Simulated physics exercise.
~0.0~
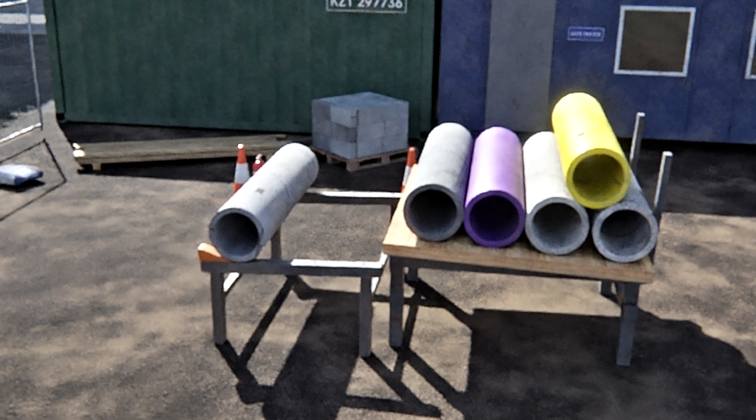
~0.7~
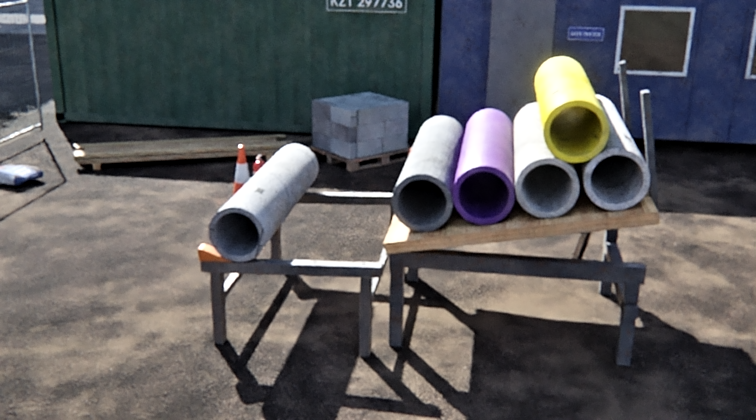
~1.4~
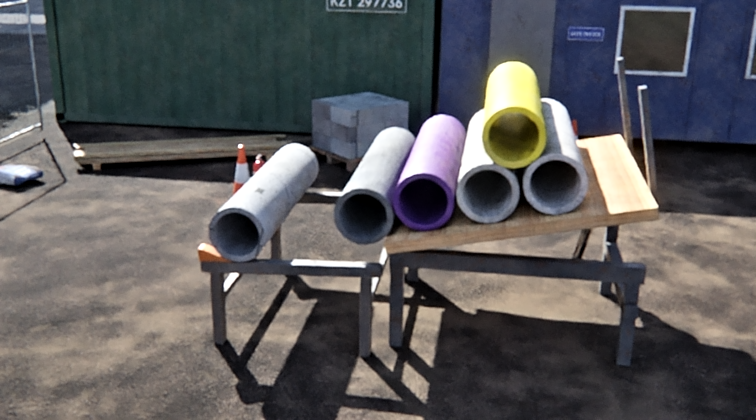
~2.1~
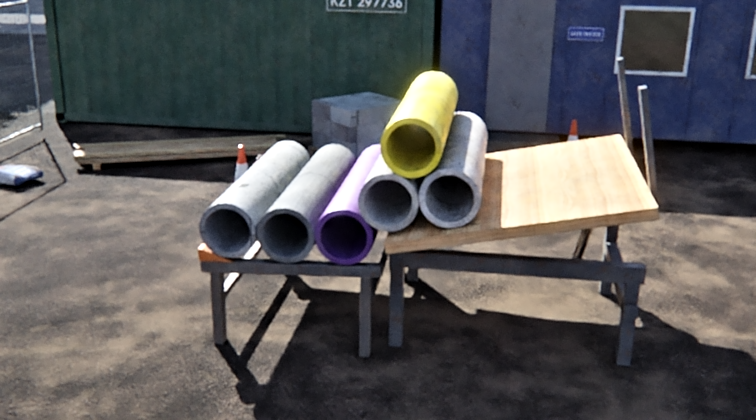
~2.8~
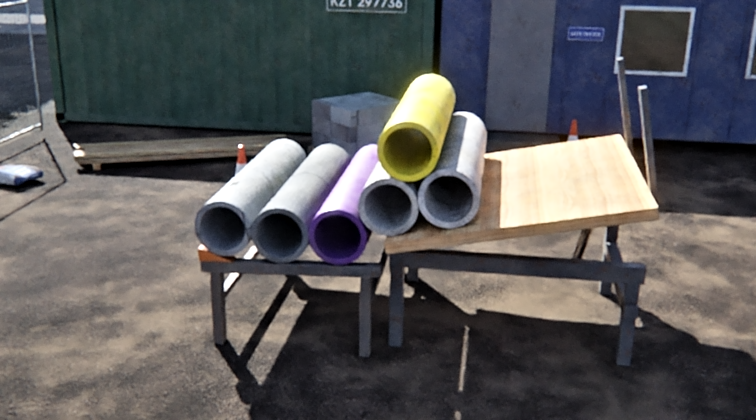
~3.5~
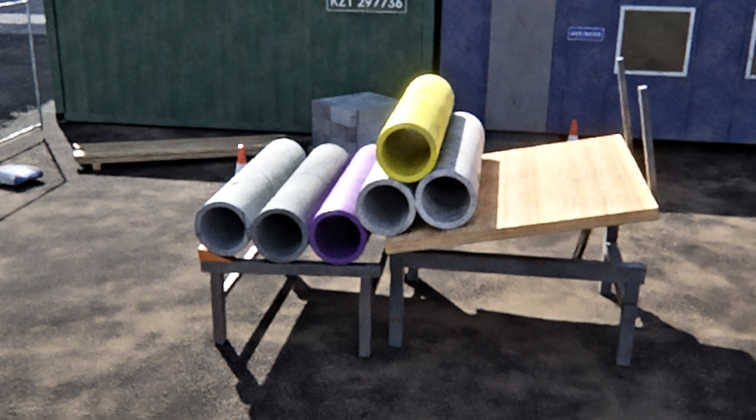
A wooden tabletop holding grey, purple and yellow pipes tilts up at its right side, and the pipes roll left toward a lone grey pipe on the neighbouring rack, where the purple one settles while the yellow one rests atop two grey pipes at the tabletop's lower edge.
